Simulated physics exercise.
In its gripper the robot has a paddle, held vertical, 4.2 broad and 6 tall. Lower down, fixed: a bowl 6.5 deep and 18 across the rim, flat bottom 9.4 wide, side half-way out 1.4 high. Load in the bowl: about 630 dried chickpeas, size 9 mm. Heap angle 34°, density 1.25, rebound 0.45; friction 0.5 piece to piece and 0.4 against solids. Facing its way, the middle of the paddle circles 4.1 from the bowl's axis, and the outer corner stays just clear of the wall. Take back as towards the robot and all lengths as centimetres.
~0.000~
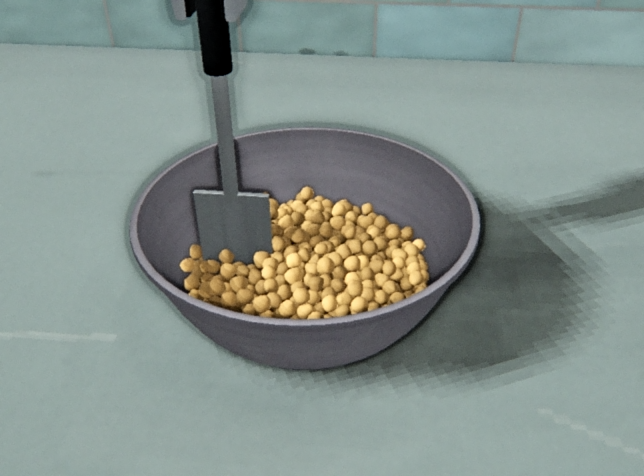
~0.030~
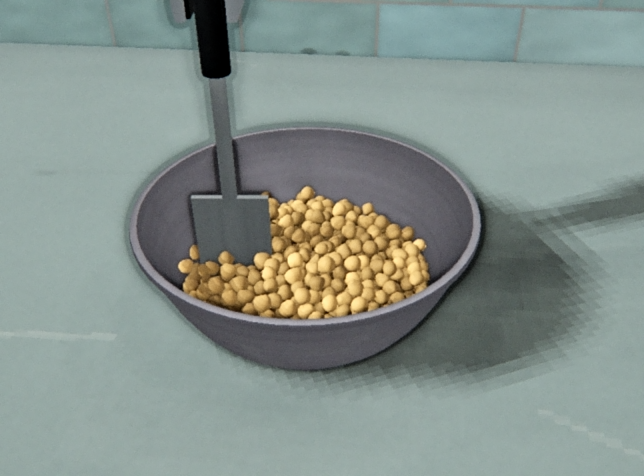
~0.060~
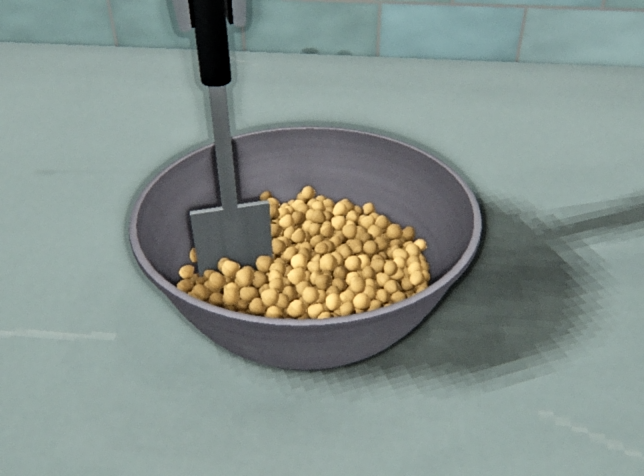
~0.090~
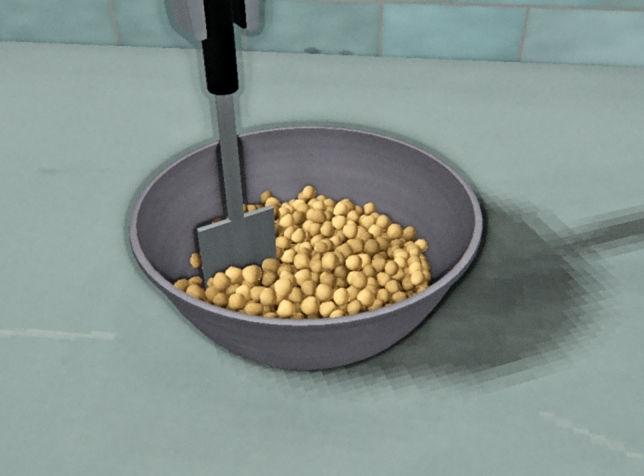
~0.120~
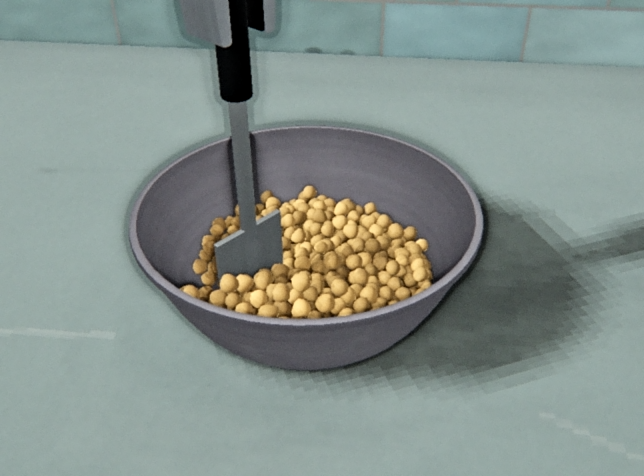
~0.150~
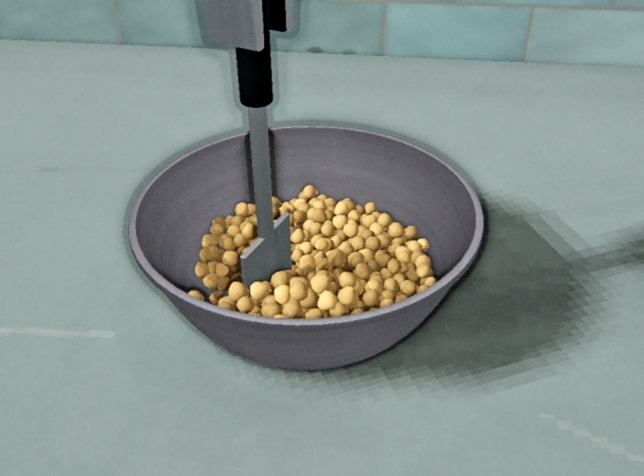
In a grey bowl, a robot's upright paddle turns and pushes through dried chickpeas, moving right.
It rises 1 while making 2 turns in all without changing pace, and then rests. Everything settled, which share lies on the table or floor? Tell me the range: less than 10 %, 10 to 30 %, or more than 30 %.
It falls in the range less than 10 %.
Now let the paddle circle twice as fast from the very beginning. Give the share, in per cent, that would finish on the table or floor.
Then roughly 35 %.
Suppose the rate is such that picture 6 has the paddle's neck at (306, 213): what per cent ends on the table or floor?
I'd say near 15 per cent.
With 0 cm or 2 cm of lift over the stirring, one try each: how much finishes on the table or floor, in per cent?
I'd reckon around 10 and 5 per cent.
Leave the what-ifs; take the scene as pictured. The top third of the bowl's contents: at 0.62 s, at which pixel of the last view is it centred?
About (218, 216) in the last picture.
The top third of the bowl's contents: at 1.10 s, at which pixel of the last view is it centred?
Estimated centre: (365, 203).
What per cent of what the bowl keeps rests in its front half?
Some 55 per cent.
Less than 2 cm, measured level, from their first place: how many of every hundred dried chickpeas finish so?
Something close to 5 percent, I'd say.
After 0.62 s, 326° round, highest piece 8 above the table; 612 in the bowl, 18 on the table or floor, 1 in flight or on the tool.
After 1.10 s, 221° round, highest piece 8 above the table; 602 in the bowl, 27 on the table or floor, 2 in flight or on the tool.
After 1.53 s, 0° round, highest piece 6 above the table; 598 in the bowl, 33 on the table or floor.
After 2.23 s, 0° round, highest piece 6 above the table; 598 in the bowl, 33 on the table or floor.
At rest, 598 in the bowl, 33 on the table or floor. That is 5 % on the table or floor.
